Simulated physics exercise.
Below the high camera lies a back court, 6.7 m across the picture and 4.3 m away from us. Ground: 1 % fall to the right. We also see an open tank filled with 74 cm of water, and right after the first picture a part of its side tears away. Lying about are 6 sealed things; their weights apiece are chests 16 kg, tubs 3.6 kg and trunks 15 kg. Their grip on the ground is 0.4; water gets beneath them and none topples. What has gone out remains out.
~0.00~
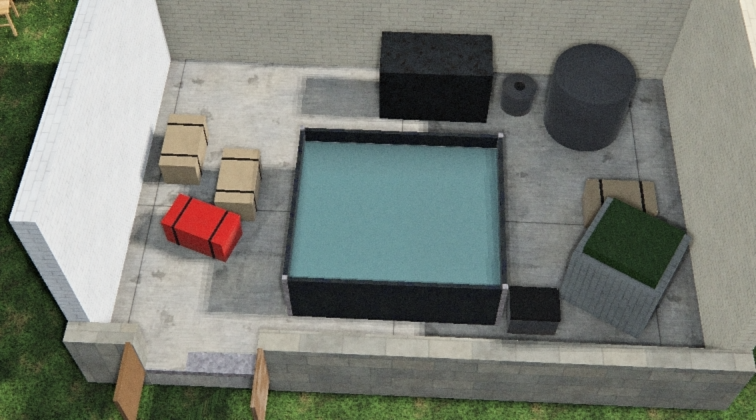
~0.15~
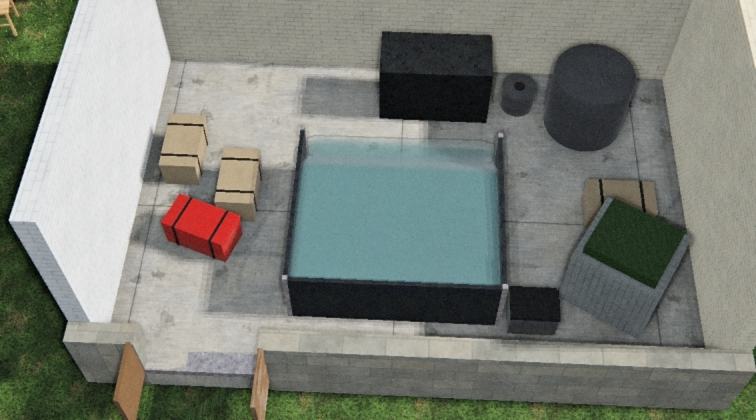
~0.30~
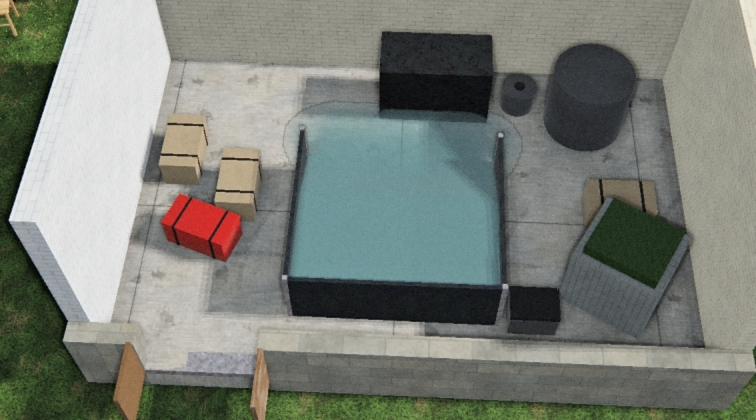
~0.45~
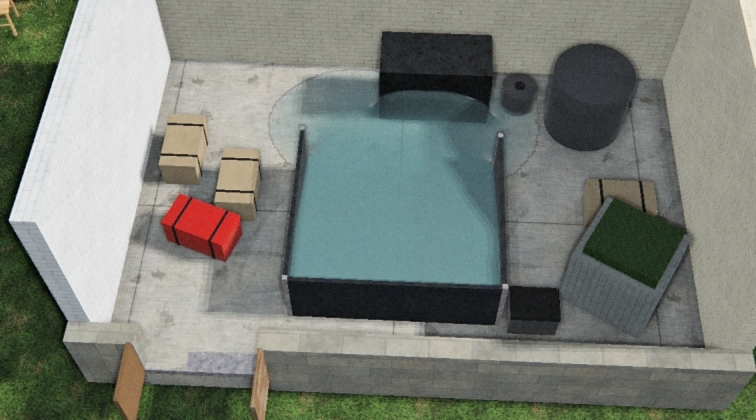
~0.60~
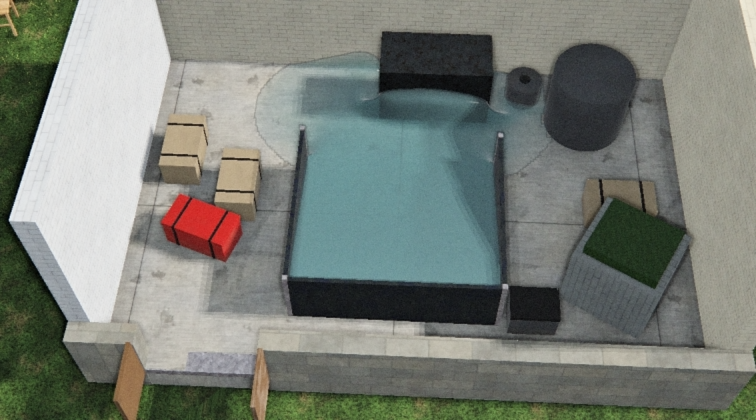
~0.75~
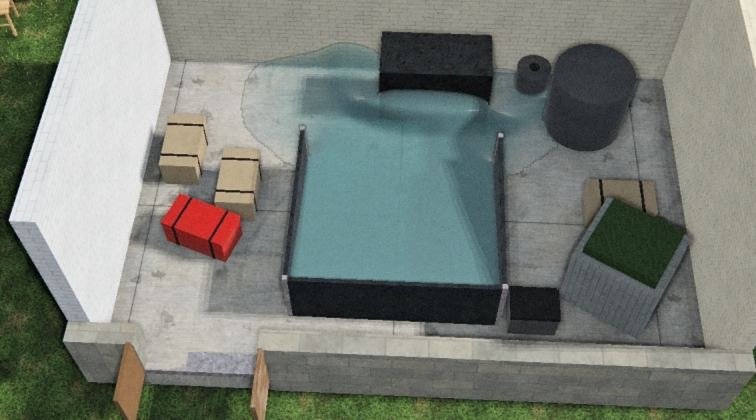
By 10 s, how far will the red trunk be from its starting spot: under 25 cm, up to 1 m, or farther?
It ends up distant.
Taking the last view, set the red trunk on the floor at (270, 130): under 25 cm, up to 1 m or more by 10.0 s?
It travels far.
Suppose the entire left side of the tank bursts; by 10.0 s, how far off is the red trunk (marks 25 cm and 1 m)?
The red trunk is swept away.
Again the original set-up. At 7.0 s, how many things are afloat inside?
Total: 6.
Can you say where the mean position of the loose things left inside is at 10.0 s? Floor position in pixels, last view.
The centre is close to (416, 193).
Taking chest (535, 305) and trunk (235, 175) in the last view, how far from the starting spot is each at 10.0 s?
In that order: Washed out, 30 cm.
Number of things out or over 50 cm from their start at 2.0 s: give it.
1.
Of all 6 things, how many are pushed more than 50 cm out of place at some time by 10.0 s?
6.
After 2.0 s the red trunk is near (200, 219), 0.0 m from its start, aground; 0 of 6 are out; 1 afloat.
After 4.5 s the red trunk is near (265, 304), 1.4 m from its start, aground; 0 of 6 are out; 3 afloat.
After 7.0 s the red trunk is near (245, 306), 1.3 m from its start, afloat; 0 of 6 are out; 6 afloat.
After 10.0 s the red trunk has gone out; 2 of 6 are out; 4 afloat.
